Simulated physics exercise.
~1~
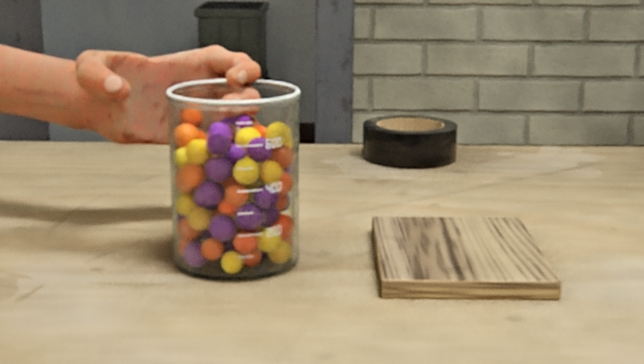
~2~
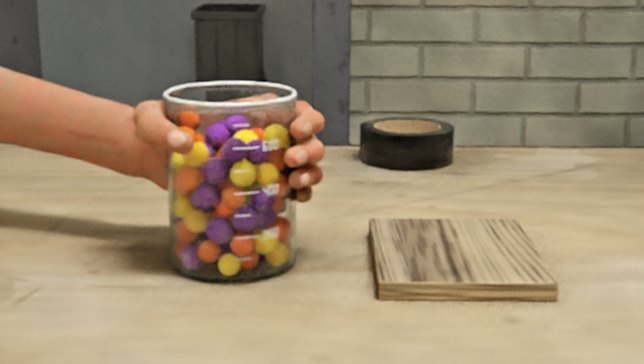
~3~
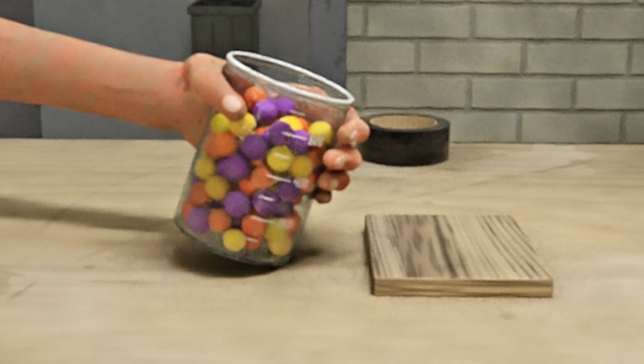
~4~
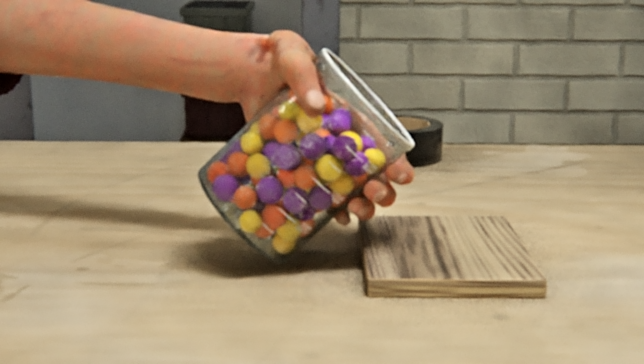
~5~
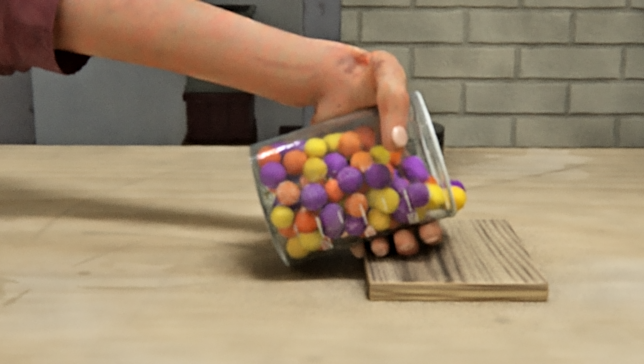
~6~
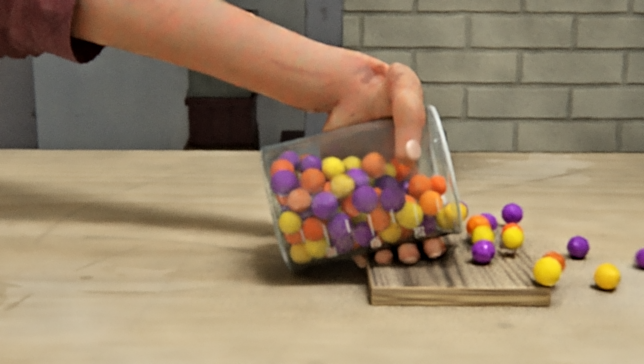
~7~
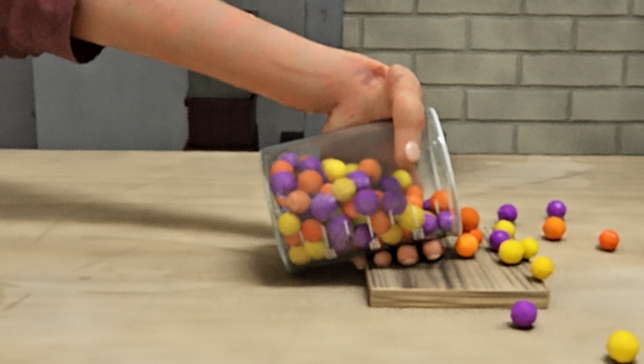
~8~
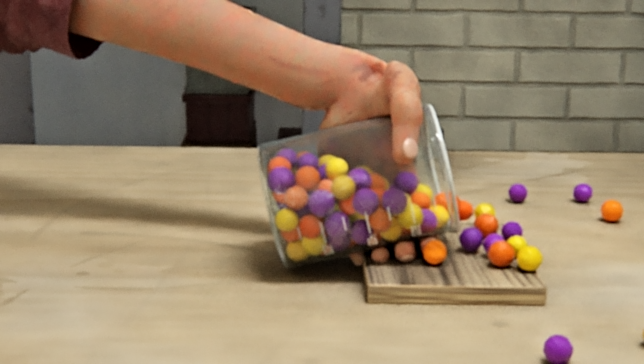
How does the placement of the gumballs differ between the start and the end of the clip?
At the start the gumballs are all piled inside the upright beaker on the left. By the end some have spilled out to the right, over the wooden block and the counter, while most remain in the tipped beaker.
Beaker of orange, purple and yellow gumballs being tipped right by a hand onto a wooden block, some spilling over the rim.
